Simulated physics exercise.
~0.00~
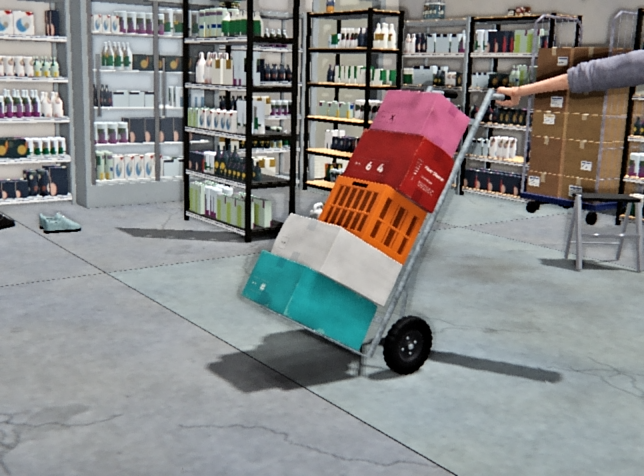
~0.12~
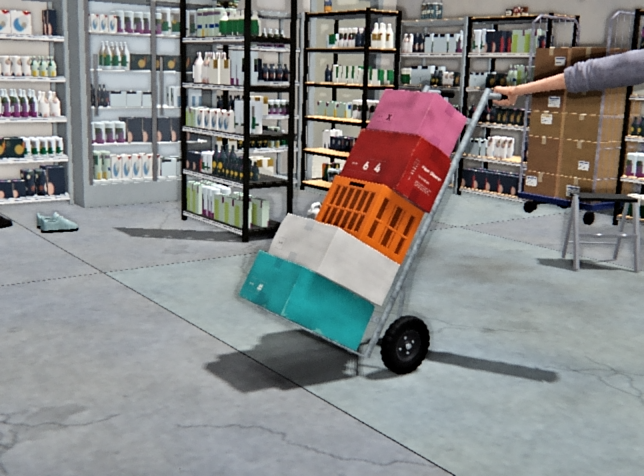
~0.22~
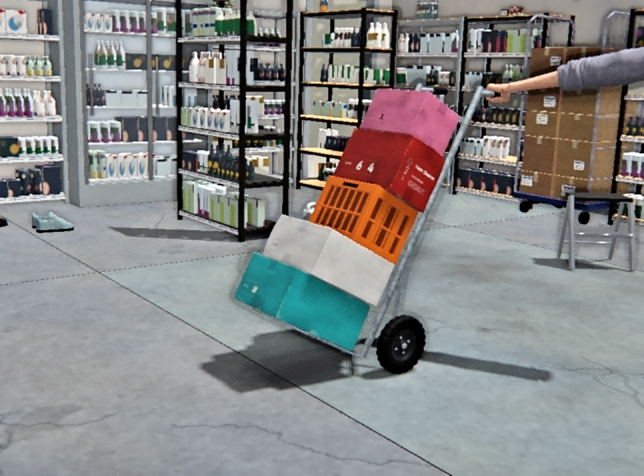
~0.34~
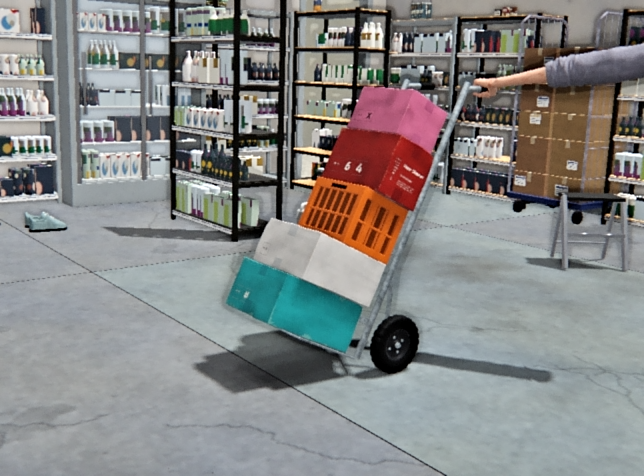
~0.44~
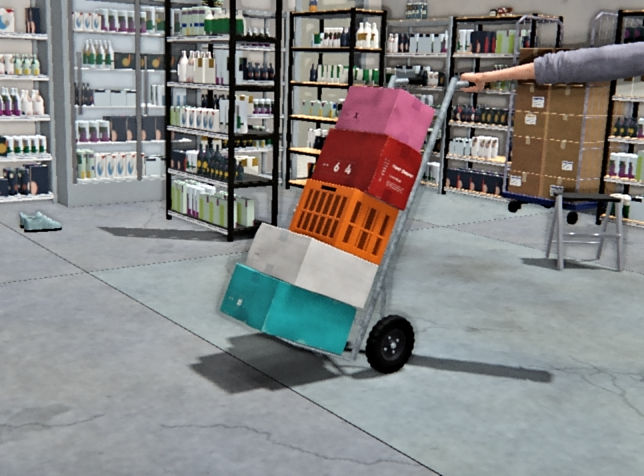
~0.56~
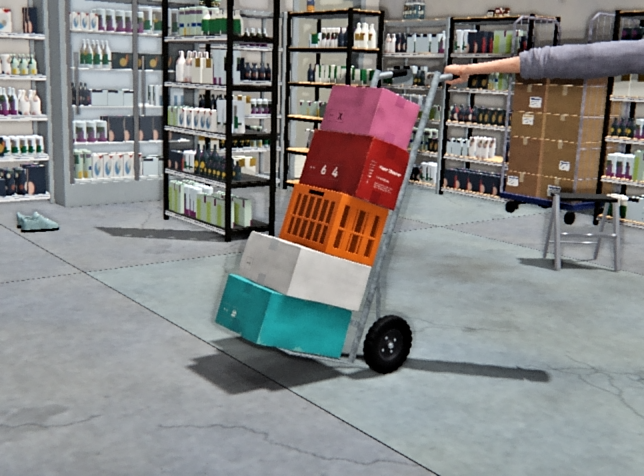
A hand truck stacked with turquoise, white, orange, red and pink boxes and crates leaned back toward the right, then tilted gradually more upright as an outstretched arm held its handle in a storeroom.
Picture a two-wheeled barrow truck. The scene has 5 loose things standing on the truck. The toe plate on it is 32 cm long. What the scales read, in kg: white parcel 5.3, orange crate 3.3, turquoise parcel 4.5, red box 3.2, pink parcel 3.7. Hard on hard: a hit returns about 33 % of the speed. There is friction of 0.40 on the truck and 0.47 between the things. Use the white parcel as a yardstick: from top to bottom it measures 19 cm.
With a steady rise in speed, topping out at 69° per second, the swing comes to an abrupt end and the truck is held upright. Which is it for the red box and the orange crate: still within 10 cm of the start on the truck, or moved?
In the end, the red box stays near its start, while the orange crate stays near its start.
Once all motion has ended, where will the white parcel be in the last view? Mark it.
Near (288, 297).
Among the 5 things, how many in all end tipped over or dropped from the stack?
I get 0.
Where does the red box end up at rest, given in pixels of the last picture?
Roughly (309, 182).
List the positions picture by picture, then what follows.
The first frame shows truck 30° back; red box (398, 170); orange crate (370, 220).
The second frame shows truck 30° back; pink parcel (416, 124); white parcel (333, 259).
The third frame shows truck 29° back; turquoise parcel (303, 302); pink parcel (409, 123).
The fourth frame shows truck 26° back; white parcel (319, 262); turquoise parcel (295, 305).
The fifth frame shows truck 23° back; pink parcel (384, 119); white parcel (311, 265).
The sixth frame shows truck 19° back; red box (354, 169); orange crate (333, 224).
Around 0.96 s, truck upright; red box shifted 4 cm near (303, 181); orange crate shifted 2 cm near (300, 241); pink parcel shifted 5 cm.
Around 1.36 s, truck upright; red box shifted 4 cm near (301, 181); orange crate shifted 3 cm near (299, 241); pink parcel shifted 6 cm.
Finally (1.9 s), all 5 still in place (within 10 cm). Final places as that camera would see them, red box near (309, 182), orange crate near (304, 243).
